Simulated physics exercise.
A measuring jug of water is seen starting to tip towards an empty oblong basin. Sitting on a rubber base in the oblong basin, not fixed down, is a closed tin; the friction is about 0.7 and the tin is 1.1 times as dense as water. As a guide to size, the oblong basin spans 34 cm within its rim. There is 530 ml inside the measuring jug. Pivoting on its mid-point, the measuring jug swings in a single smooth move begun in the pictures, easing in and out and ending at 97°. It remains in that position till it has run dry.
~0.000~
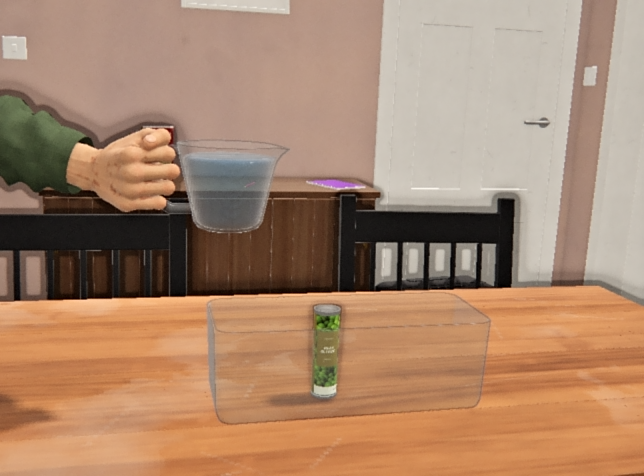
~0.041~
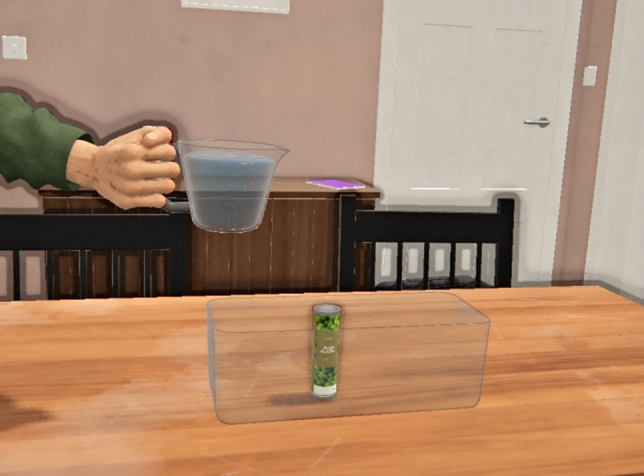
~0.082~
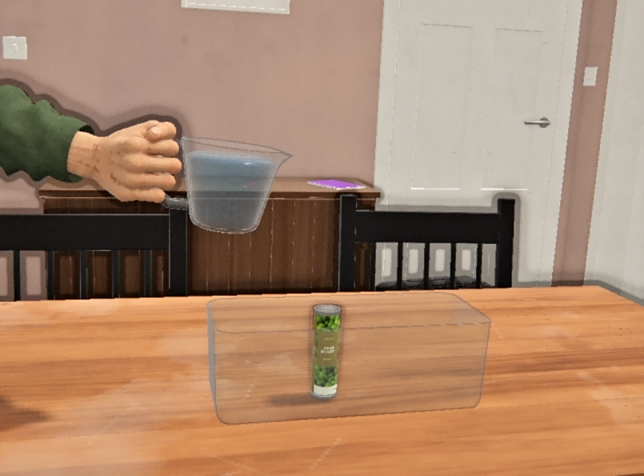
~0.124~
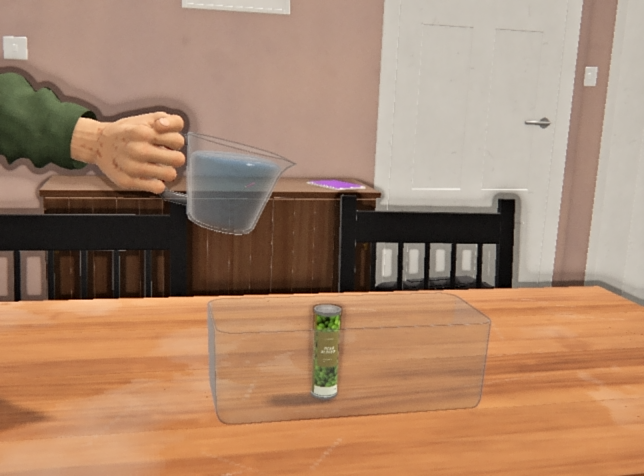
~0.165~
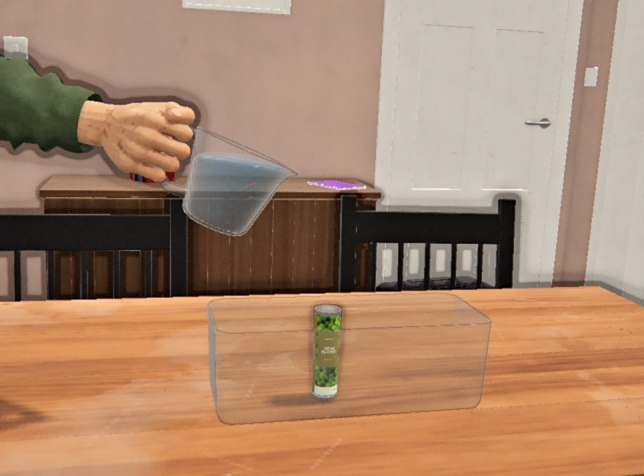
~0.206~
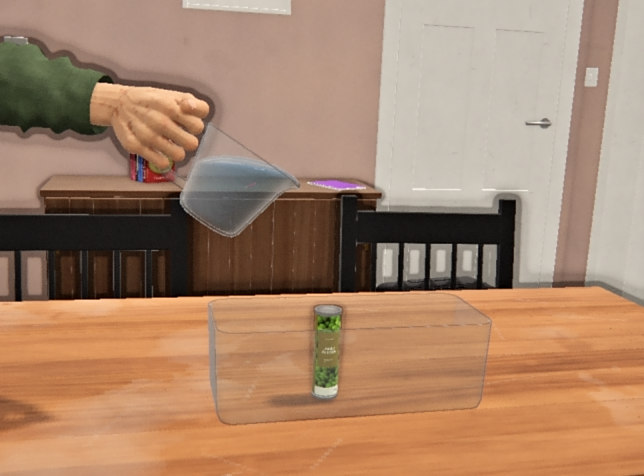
A hand in a green sleeve holds a clear measuring jug of bluish water at the left, seen from a fixed, nearly level view across a wooden table in a pink-walled room. Below stands a transparent oblong basin with a green-patterned tin inside, before black chairs, a brown cabinet and a white door. The jug tilts steadily rightward, slowly then faster, as the hand rises slightly and turns with it.
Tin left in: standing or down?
Down.
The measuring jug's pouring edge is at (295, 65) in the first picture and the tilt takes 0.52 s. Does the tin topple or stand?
Then it stays on its base.
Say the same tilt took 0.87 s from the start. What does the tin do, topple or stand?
The tin tips over.
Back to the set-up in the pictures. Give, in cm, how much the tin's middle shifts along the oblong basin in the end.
Net tin displacement: Roughly 8.0 cm.
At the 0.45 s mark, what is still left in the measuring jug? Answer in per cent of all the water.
Around 38 percent.
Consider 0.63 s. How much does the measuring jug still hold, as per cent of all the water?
7 per cent or thereabouts.
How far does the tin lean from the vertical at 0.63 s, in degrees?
I'd say it is close to 5 degrees off upright.
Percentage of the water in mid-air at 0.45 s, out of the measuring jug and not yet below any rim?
It comes to about 42 percent.
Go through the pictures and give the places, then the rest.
In the first picture, it leans 0°; its right rim is at (290, 148); the water meets the walls at (182, 156) and (275, 157); the oblong basin's rim runs from (211, 317) to (472, 308); the tin's top is at (327, 313).
In the second picture, it leans 1°; its right rim is at (291, 149); the water meets the walls at (183, 155) and (275, 158).
In the third picture, it leans 6°; its right rim is at (294, 154); the water meets the walls at (186, 153) and (277, 160).
In the fourth picture, it leans 13°; its right rim is at (297, 163); the water meets the walls at (191, 153) and (281, 163).
In the fifth picture, it leans 22°; its right rim is at (300, 174); the water meets the walls at (194, 156) and (288, 168).
In the sixth picture, it leans 33°; its right rim is at (301, 187); the water meets the walls at (194, 165) and (293, 179); 2 per cent is over the edge.
Then, 0.45 s in, the tilt is 93° and 39 per cent is still to pour; the tin stands where it began.
Then, 0.63 s in, the tilt is 97° and 7 per cent is still to pour; the tin leans 4°.
Then, 0.82 s in, the tilt is 97° and 1 per cent is still to pour; the tin leans 60°.
Then, 1.02 s in, the tilt is 97° and 0 per cent is still to pour; the tin lies on its side.
Finally, the tin lies on its side.
